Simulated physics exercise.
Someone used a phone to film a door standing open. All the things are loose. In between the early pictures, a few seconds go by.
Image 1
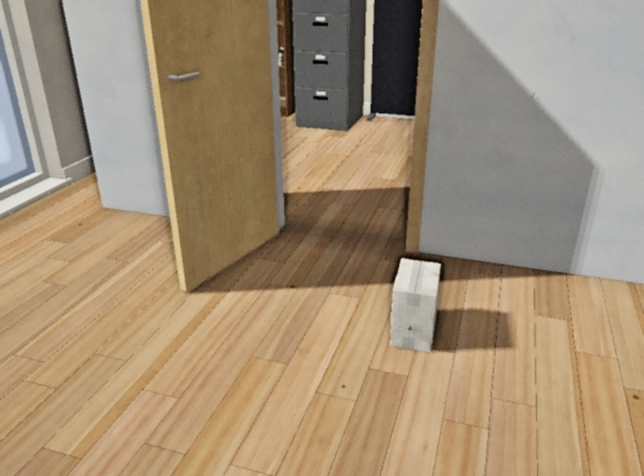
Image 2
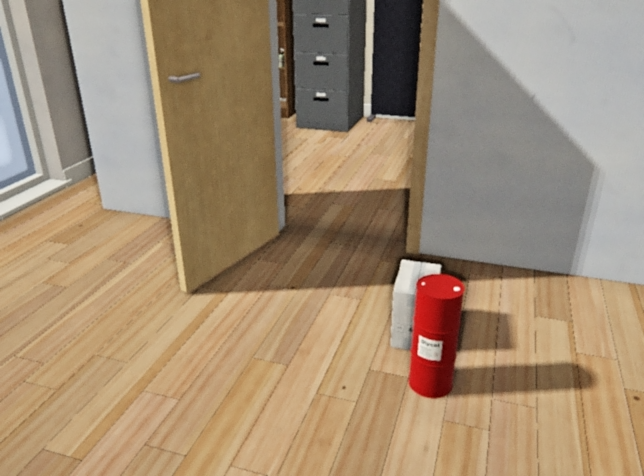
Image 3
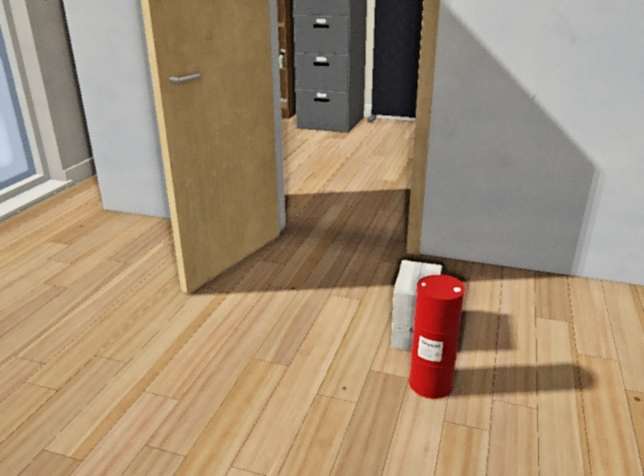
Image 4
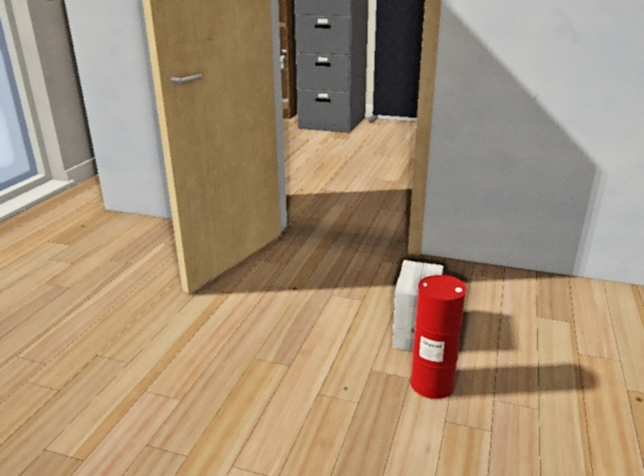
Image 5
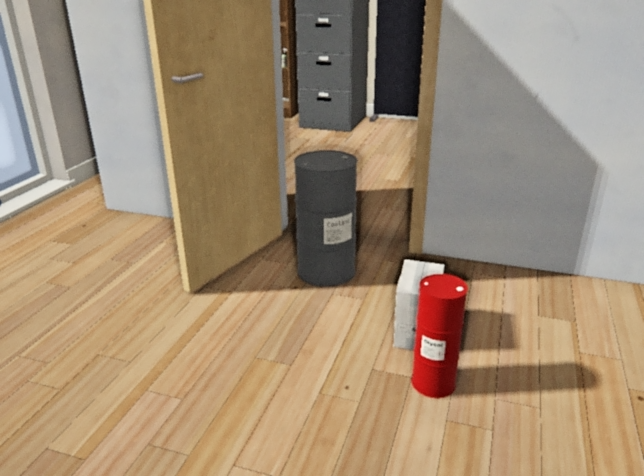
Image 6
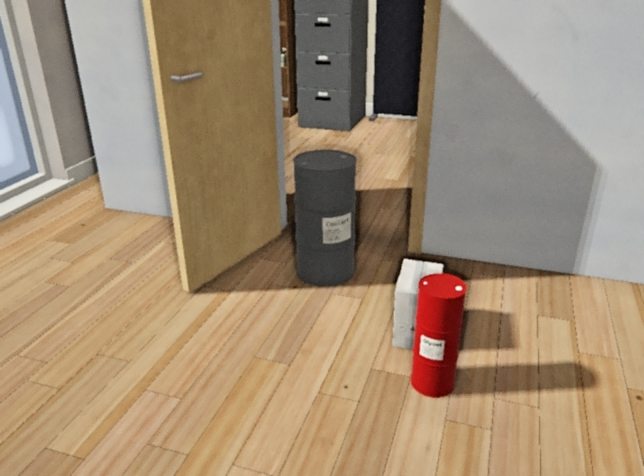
The clip shows an open door and a white box on a wooden floor; a red canister appears in front of the box, then a grey drum appears in the doorway, while the door stays still.
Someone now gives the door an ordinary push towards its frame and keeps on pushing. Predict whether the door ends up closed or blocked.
It fails to finish its swing.
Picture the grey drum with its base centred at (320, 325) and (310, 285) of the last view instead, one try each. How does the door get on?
1: Swings home; 2: Stays ajar.
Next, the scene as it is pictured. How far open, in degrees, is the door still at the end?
I'd say it stays open by roughly 55 degrees.
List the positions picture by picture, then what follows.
Door wide open and still; white box (416, 304), in the first frame.
Door wide open and still; white box (416, 305); red canister (435, 337), in the second frame.
Door wide open and still; white box (417, 306); red canister (436, 337), in the third frame.
Door wide open and still; white box (418, 306); red canister (437, 338), in the fourth frame.
Door wide open and still; white box (419, 305); red canister (438, 337), in the fifth frame.
Door wide open and still; grey drum (325, 218); white box (418, 305), in the sixth frame.
Then, 0.80 s past the last view, door at 88°.
Then, 1.30 s past the last view, door at 68°.
Finally, door at 56°; all 3 still in place. Final places as the last picture's camera would see them, grey drum near (331, 217).
